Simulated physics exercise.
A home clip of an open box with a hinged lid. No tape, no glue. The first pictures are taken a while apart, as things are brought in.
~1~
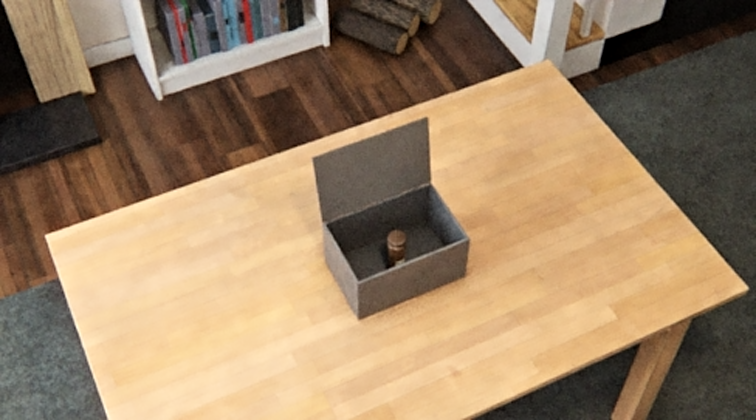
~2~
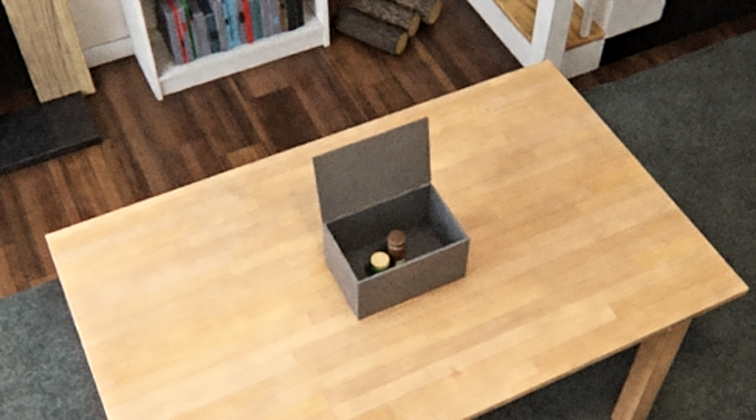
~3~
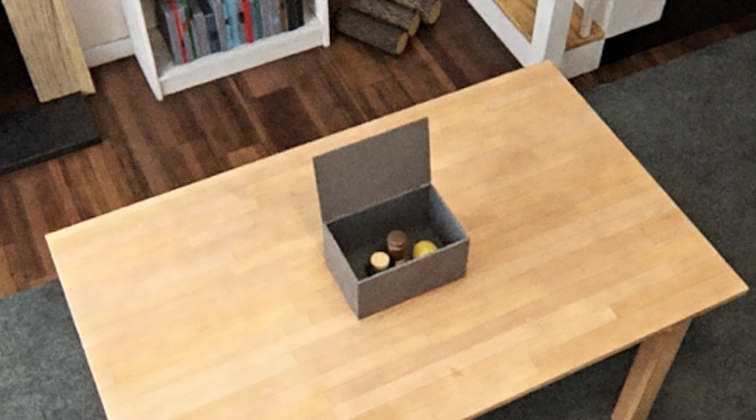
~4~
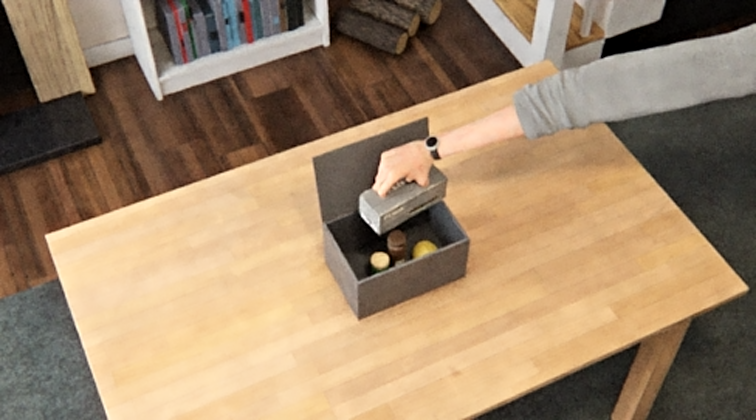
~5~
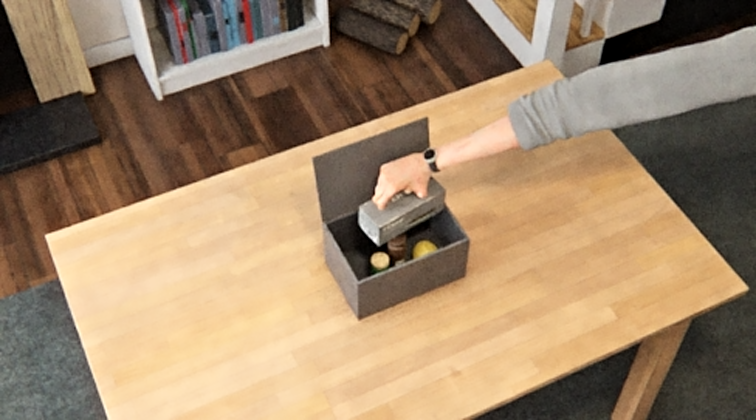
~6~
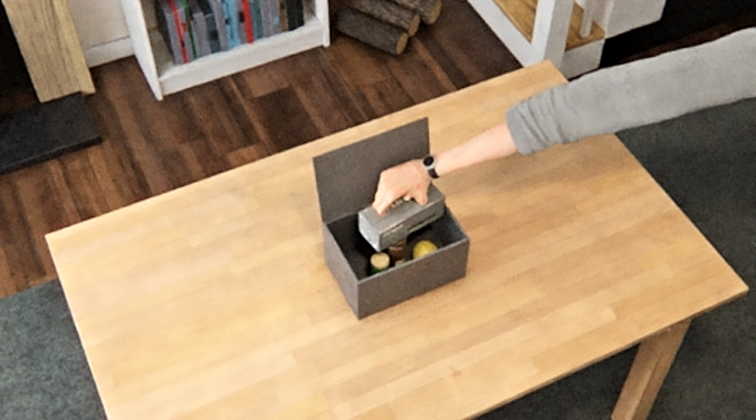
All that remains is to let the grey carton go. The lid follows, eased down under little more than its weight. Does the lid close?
Outcome: The lid sits on the rim.
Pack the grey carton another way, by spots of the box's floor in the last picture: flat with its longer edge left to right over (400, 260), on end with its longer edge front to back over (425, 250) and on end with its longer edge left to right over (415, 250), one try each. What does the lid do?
First, it shuts flat; second, it is held up; third, it will not close.
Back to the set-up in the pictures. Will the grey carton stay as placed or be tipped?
The grey carton tips.
Then, 0.50 s later than the last frame, grey carton on its side near (395, 235); brown shaker tilted by 19°; green shaker tilted by 4°.
Then, 1.10 s later than the last frame, lid starting down; grey carton on its side near (390, 240); brown shaker tilted by 27°; yellow lemon moved about its own width.
Then, 1.70 s later than the last frame, lid 51° above the rim; grey carton on its side near (390, 240); brown shaker tilted by 27°; yellow lemon moved a little.
Then, 2.10 s later than the last frame, lid 16° above the rim; grey carton on its side near (390, 240); brown shaker tilted by 27°; yellow lemon moved a little.
When it is over, lid shut; lying over in the box, grey carton; left askew, brown shaker; the other 2 as before. End places, in pixels of the last picture, grey carton near (390, 240).
